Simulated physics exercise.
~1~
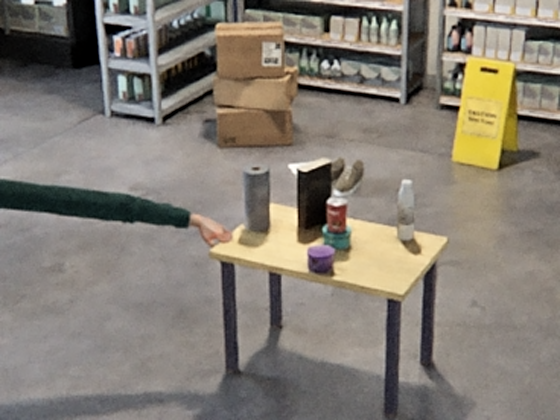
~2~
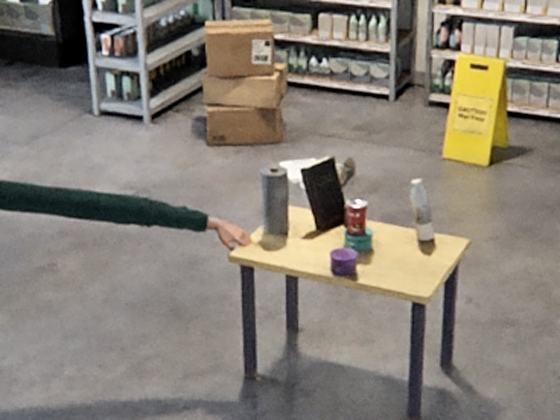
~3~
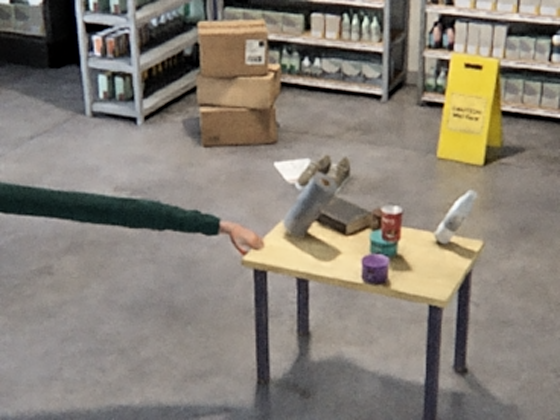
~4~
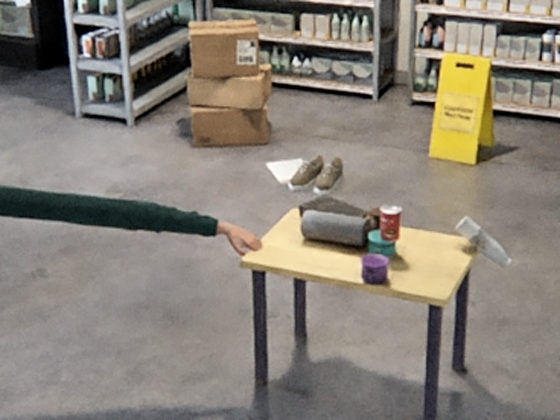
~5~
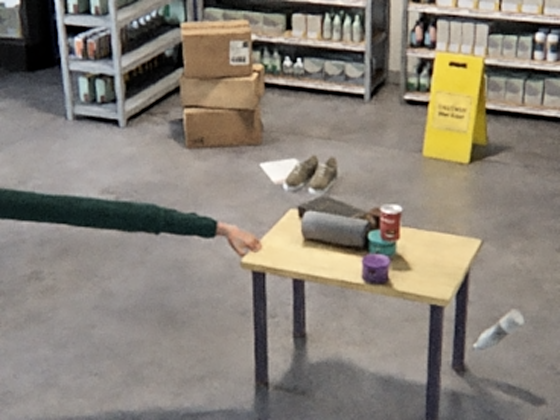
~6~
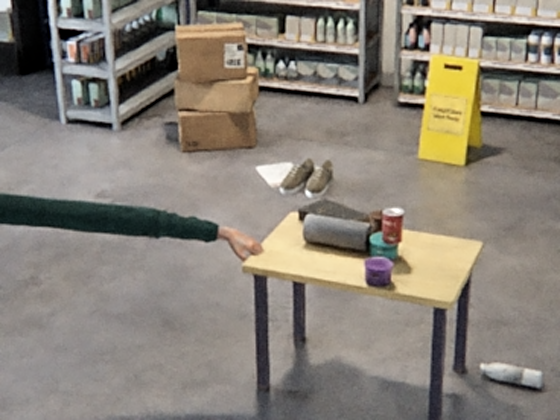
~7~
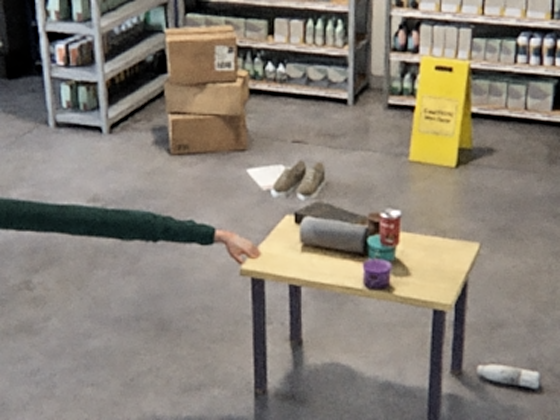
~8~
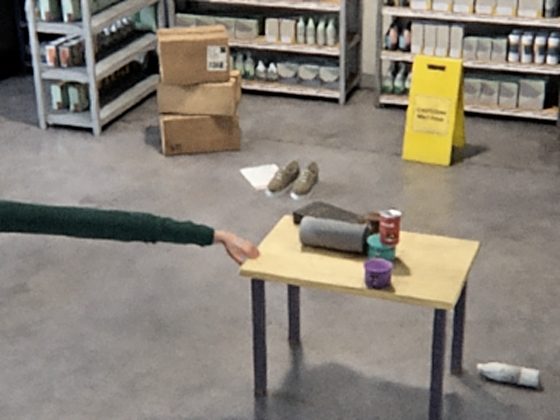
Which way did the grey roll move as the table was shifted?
The grey roll moved to the right, tipping over on the way and ending up on its side on the table.
